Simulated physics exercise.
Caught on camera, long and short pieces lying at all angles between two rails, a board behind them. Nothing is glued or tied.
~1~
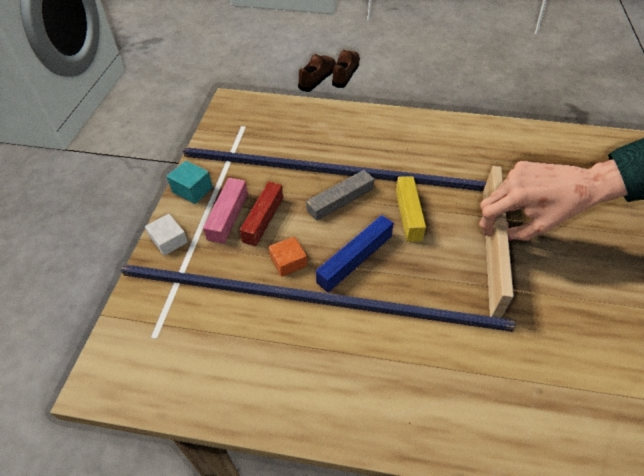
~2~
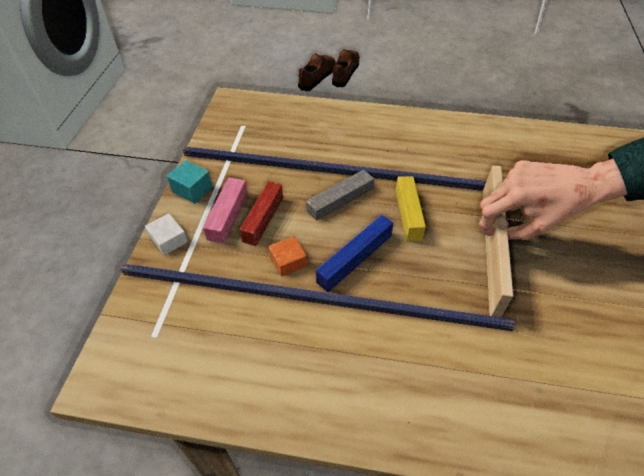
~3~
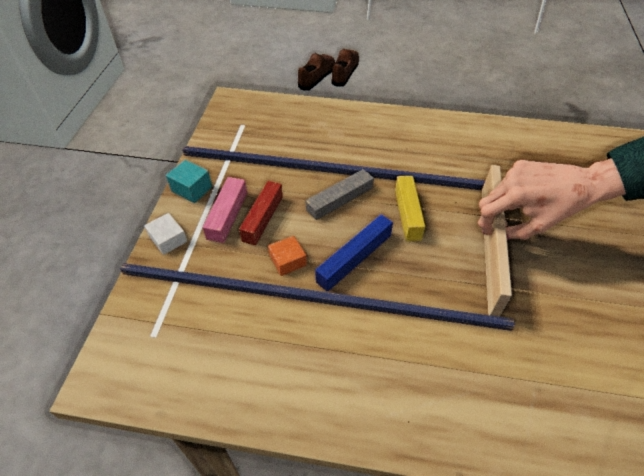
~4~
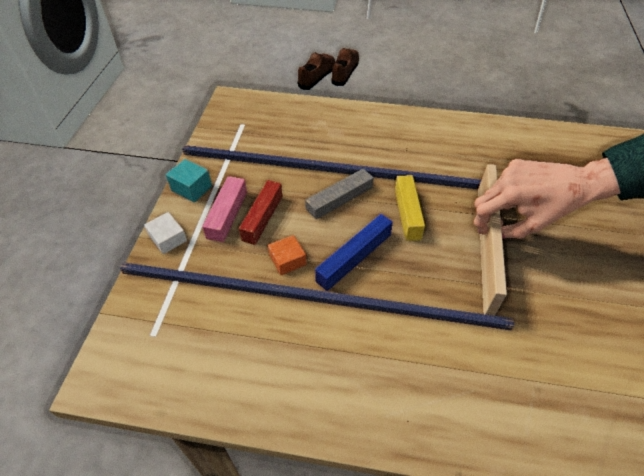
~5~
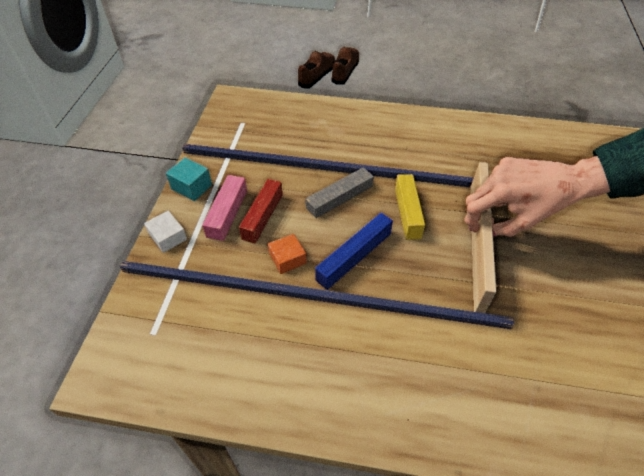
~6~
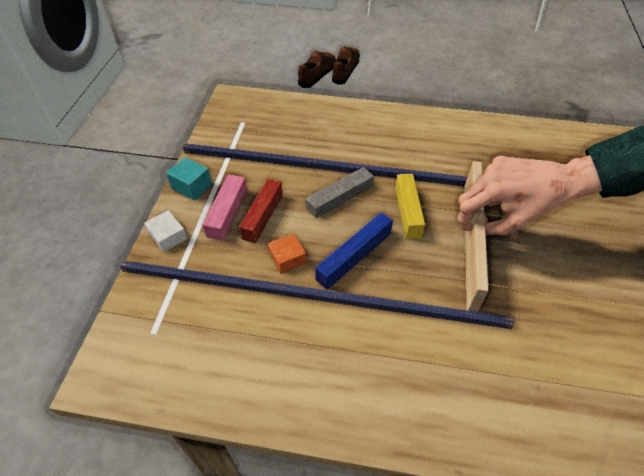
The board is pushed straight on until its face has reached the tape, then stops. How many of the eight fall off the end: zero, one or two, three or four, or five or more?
As it turns out, the number that fall off is three or four.
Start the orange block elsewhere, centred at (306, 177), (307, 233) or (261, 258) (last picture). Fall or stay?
In that order, it holds on; does not fall; remains up.
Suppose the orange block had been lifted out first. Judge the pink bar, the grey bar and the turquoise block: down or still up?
The pink bar is lost, the grey bar remains up, the turquoise block comes down.
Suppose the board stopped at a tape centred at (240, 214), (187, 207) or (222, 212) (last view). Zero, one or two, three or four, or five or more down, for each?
One after another: Either one or two; either three or four; either one or two.
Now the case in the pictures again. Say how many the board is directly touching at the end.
The number is 2.
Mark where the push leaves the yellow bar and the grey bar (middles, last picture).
The yellow bar stops around (209, 177); the grey bar around (186, 174).
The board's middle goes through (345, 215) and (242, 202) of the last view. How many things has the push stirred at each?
3 and 8.
Early on, none off yet; white block at rest near (166, 231); turquoise block at rest near (190, 179); pink bar at rest near (226, 206).
A while later, none off yet; white block at rest near (166, 231); turquoise block at rest near (190, 179); pink bar travelled a little near (212, 206).
Finally, the number that fall off is three or four; lost, red bar, pink bar, turquoise block and white block.
